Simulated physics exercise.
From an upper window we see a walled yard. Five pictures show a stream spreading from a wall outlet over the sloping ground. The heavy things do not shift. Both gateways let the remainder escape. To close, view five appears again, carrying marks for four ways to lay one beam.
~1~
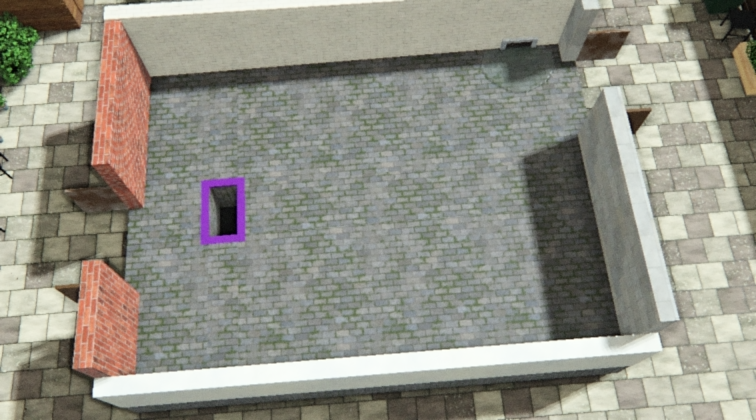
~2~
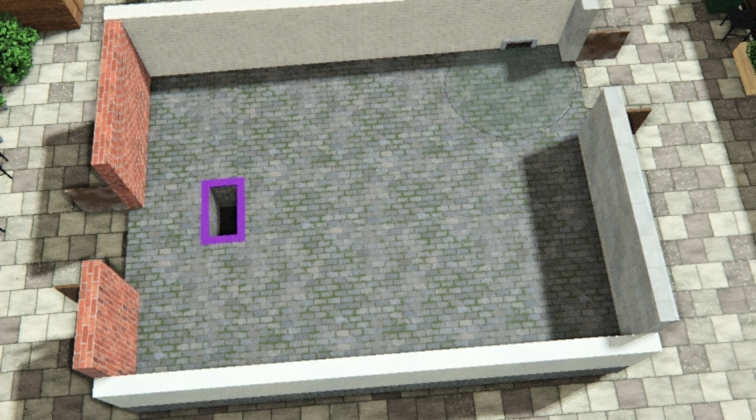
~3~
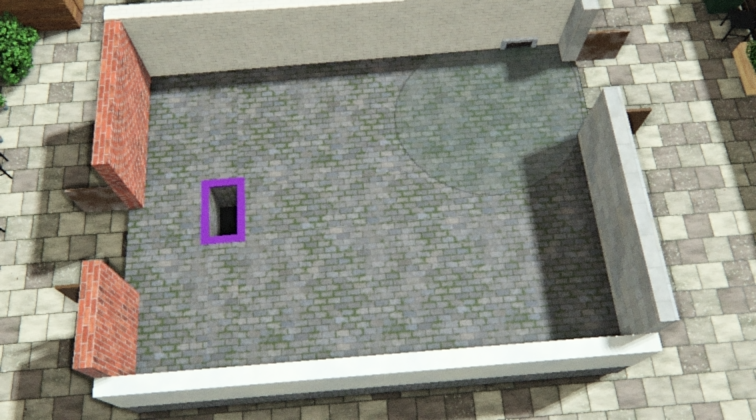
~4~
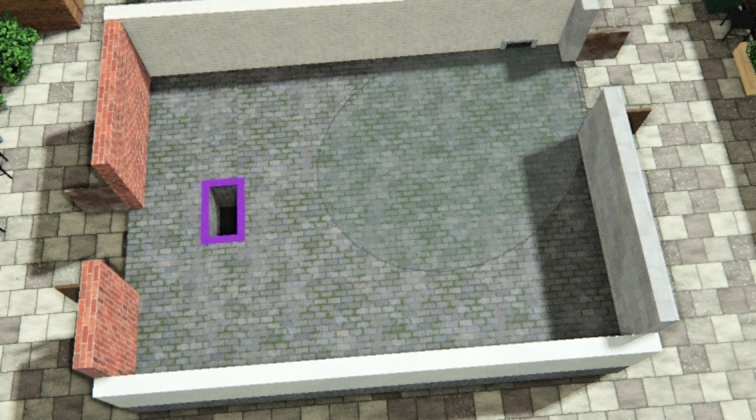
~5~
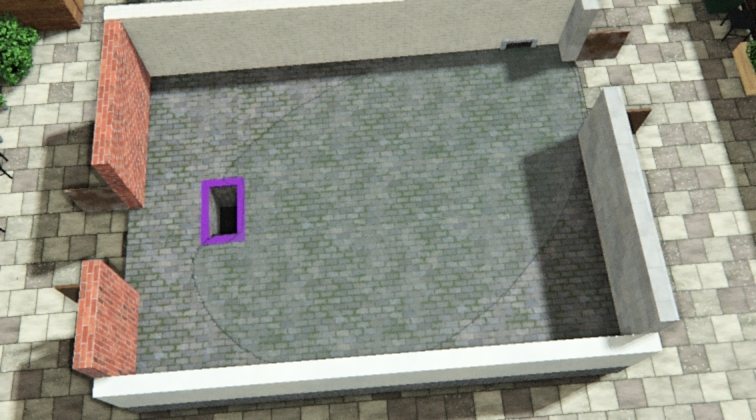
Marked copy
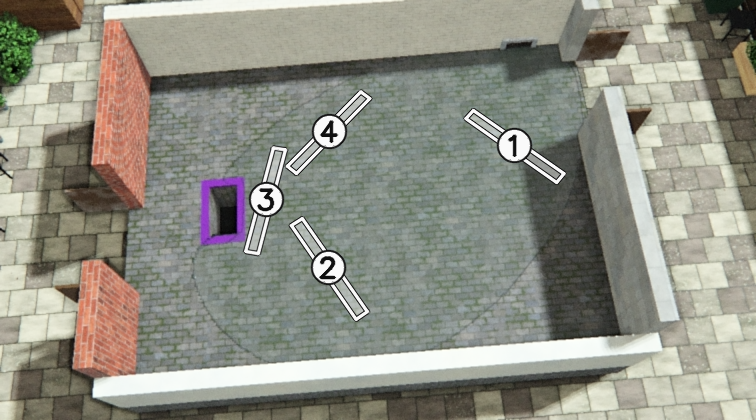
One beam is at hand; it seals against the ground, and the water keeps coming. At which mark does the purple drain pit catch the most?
I would pick place 2.
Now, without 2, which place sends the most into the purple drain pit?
It is 1.
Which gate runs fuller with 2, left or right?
More leaves on the left.
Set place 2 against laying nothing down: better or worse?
Better.
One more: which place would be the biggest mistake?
Place 3.
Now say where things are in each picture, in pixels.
Outfall at (519, 43); purple drain pit at (223, 210); open gate at (142, 250); open gate at (570, 97); water covers 2 % of the ground and shows as far out as (496, 80); purple drain pit still dry.
Water covers 8 % of the ground and shows as far out as (513, 132); purple drain pit still dry.
Water covers 18 % of the ground and shows as far out as (460, 184); purple drain pit still dry.
Water covers 34 % of the ground and shows as far out as (341, 223); purple drain pit still dry.
Water covers 58 % of the ground and shows as far out as (224, 320); purple drain pit taking water.
On the marked copy, 1 from (469, 114) to (560, 178); 2 from (296, 222) to (361, 315); 3 from (251, 252) to (279, 148); 4 from (291, 169) to (365, 95).
With 1, about 22 % of the stream runs into the purple drain pit, about 77 % out by the gates.
With 2, about 37 % of the stream runs into the purple drain pit, about 62 % out by the gates.
With 3, about 6 % of the stream runs into the purple drain pit, about 94 % out by the gates.
With 4, about 15 % of the stream runs into the purple drain pit, about 84 % out by the gates.
